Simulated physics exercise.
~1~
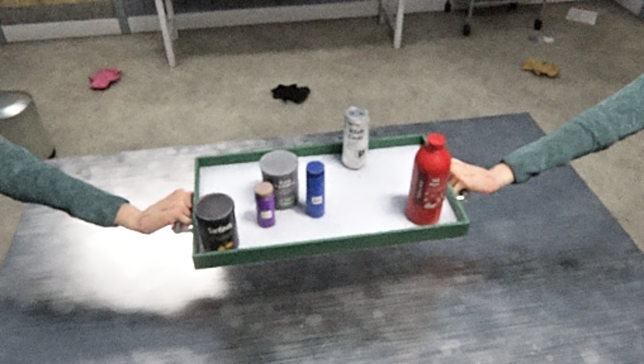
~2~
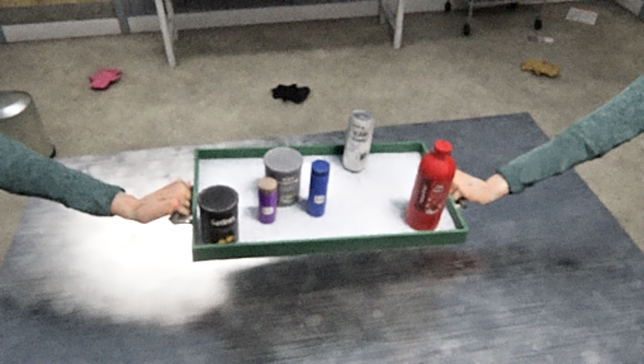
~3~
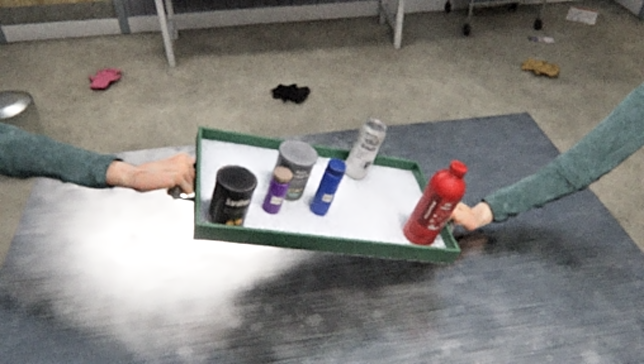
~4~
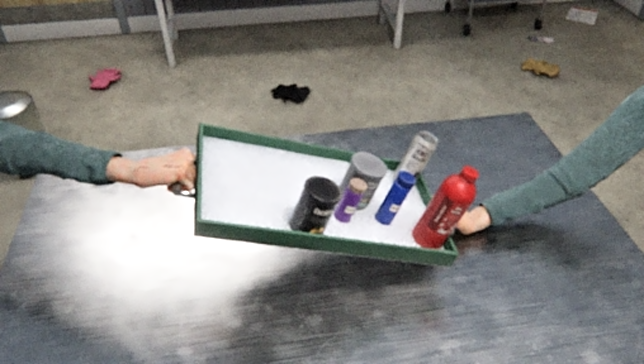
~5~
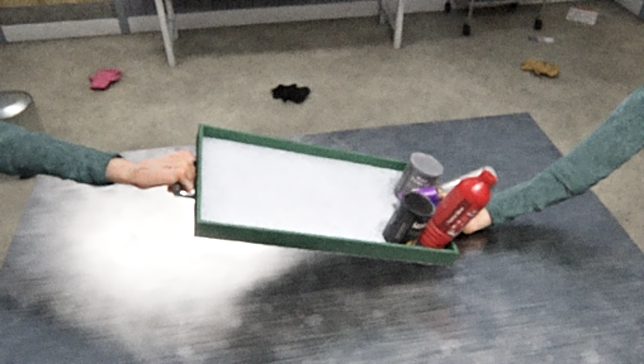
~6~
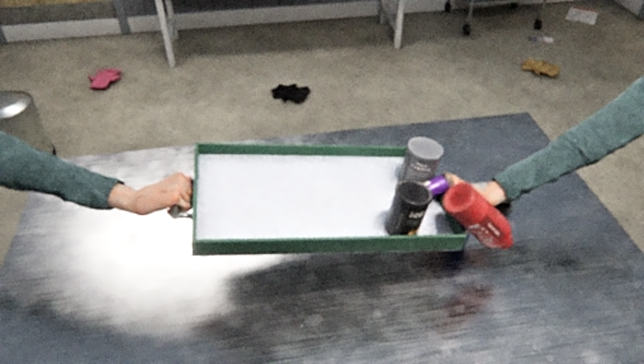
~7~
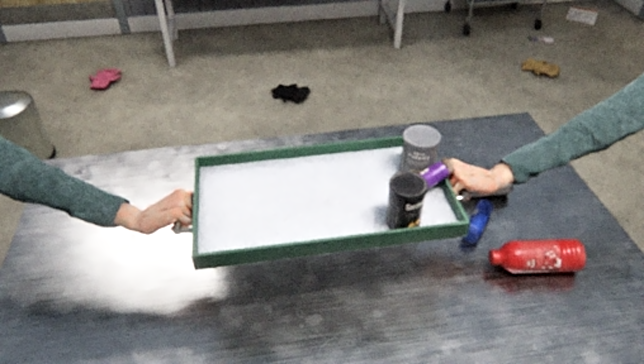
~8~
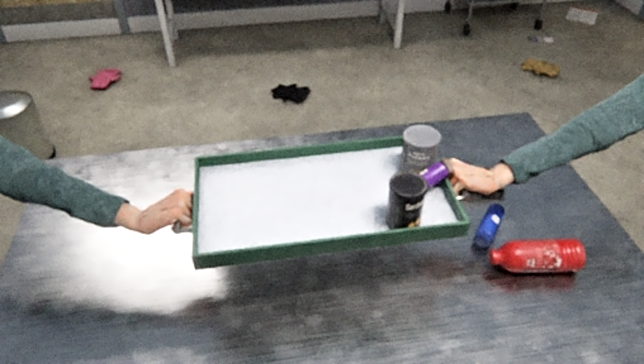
The clip shows two hands holding a green-rimmed tray of six containers and tilting it right side down, so the load slides right; the tray levels with two tins upright and a purple shaker toppled, while a red bottle and blue shaker lie on the table.
